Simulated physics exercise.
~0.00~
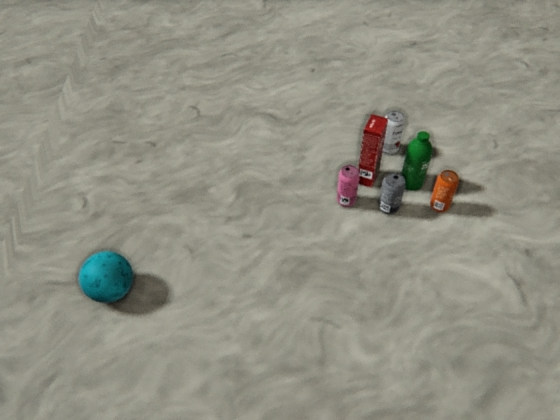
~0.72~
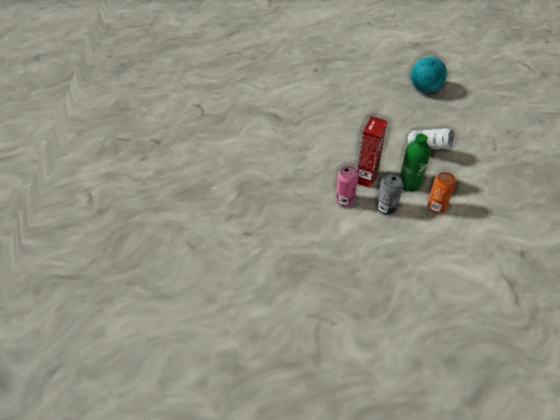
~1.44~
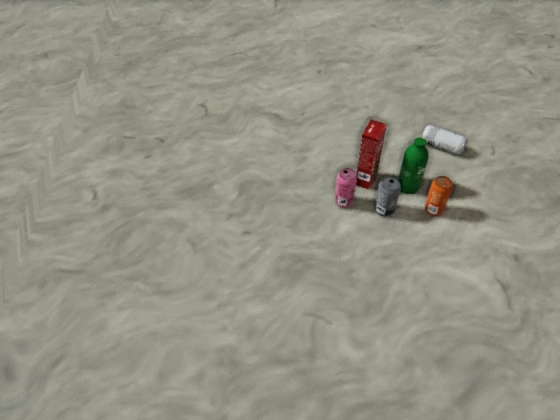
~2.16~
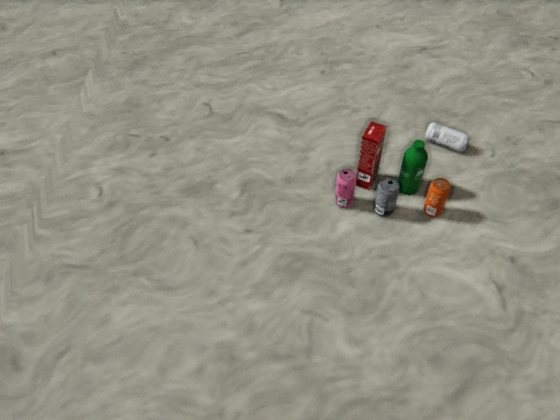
A red carton stood among a green bottle and several cans as a turquoise ball moved right and up past the group and out of view, leaving the white can on its side while the others stayed upright.
